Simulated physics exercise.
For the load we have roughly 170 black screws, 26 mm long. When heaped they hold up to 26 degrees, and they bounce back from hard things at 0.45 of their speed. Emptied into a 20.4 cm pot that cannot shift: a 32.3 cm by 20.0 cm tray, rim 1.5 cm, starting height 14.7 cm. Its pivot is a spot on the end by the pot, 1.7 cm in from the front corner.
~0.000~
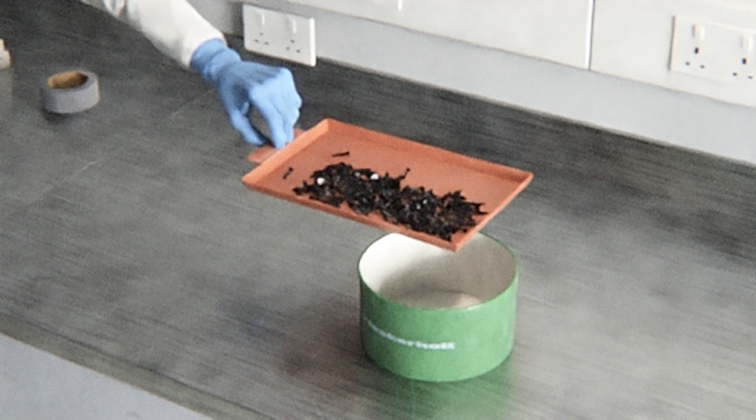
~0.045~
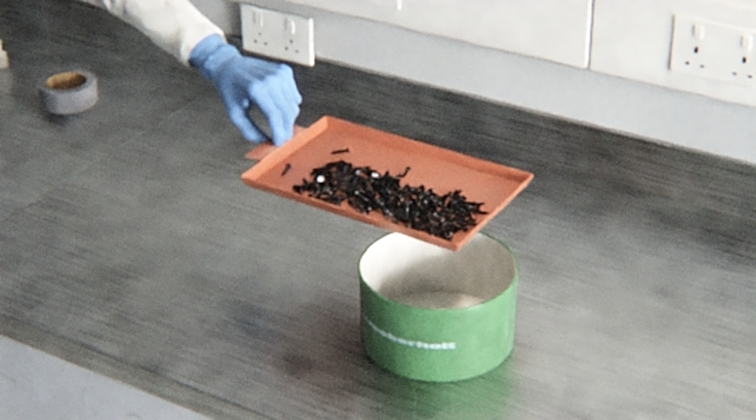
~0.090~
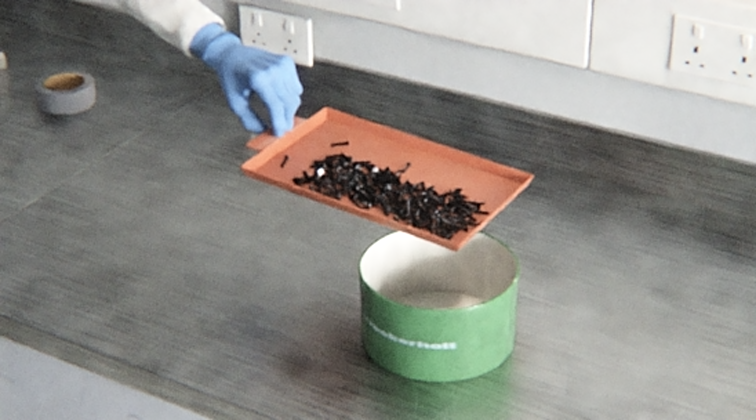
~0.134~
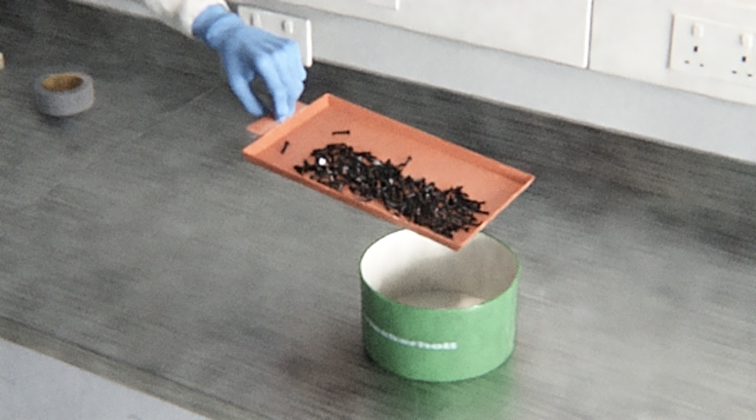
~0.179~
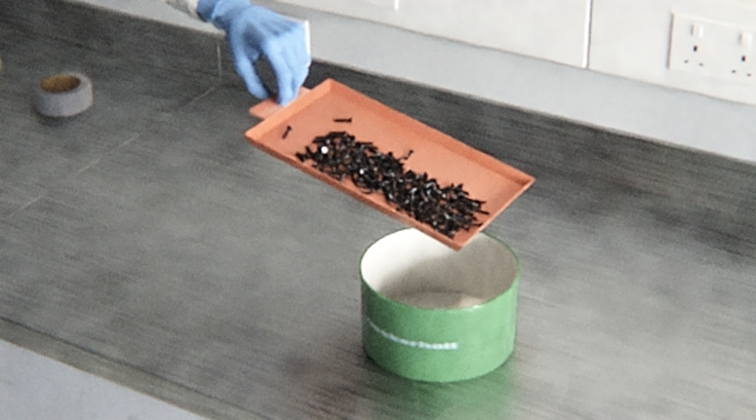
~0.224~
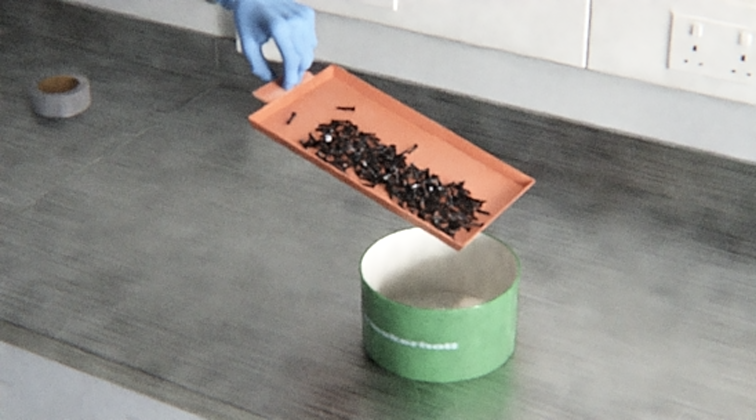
The clip shows a blue-gloved hand holding an orange tray of small black pieces above a green pot on a grey worktop, then steadily raising the tray's left end so it slopes down toward the right.
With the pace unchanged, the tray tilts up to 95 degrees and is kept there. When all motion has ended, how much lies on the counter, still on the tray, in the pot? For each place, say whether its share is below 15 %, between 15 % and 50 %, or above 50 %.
My prediction: Counter: More than half. Tray: Little. Pot: A moderate amount.
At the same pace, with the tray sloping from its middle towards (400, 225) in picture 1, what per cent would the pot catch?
Something like 95 per cent of the pieces.
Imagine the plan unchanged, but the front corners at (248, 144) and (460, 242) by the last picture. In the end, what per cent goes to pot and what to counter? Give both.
The pot gets 65 and the counter 35.
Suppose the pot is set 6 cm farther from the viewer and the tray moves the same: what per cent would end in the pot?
Share in pot: Approx. 65 %.
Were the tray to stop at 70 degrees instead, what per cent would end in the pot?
I'd say close to 35 percent.
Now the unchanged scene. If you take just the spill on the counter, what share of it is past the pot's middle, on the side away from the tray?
Share past the middle: Roughly 100 percent.
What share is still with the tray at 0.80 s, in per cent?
Something like 10 percent, roughly.
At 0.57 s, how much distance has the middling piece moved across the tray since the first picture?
Displacement on the tray: About 9 cm.
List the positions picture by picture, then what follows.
In the first picture, tray tilt 0 degrees, front corners at (247, 178) and (455, 241); middle of the pieces at (392, 196); pot at (438, 266).
In the second picture, tray tilt 1 degrees, front corners at (247, 175) and (456, 241); middle of the pieces at (392, 195).
In the third picture, tray tilt 4 degrees, front corners at (247, 166) and (457, 241), lowest corner right back; middle of the pieces at (393, 191).
In the fourth picture, tray tilt 8 degrees, front corners at (248, 151) and (459, 241), lowest corner right back; middle of the pieces at (394, 185).
In the fifth picture, tray tilt 13 degrees, front corners at (251, 134) and (460, 241), lowest corner right back; middle of the pieces at (396, 179).
In the sixth picture, tray tilt 18 degrees, front corners at (255, 117) and (462, 242), lowest corner right back; middle of the pieces at (399, 173); pot at (440, 266). The tray's pace is about 110 degrees a second.
After 0.57 s, tilt 55 degrees; the tray holds 100 %, the pot 0 %.
Then, at 0.80 s, tilt 80 degrees; the tray holds 10 %, the pot 30 %.
After 1.15 s, tilt 95 degrees; the tray holds 0 %, the pot 35 %.
In the end, at 2.0 s, counter 65 %, tray 0 %, pot 35 %.
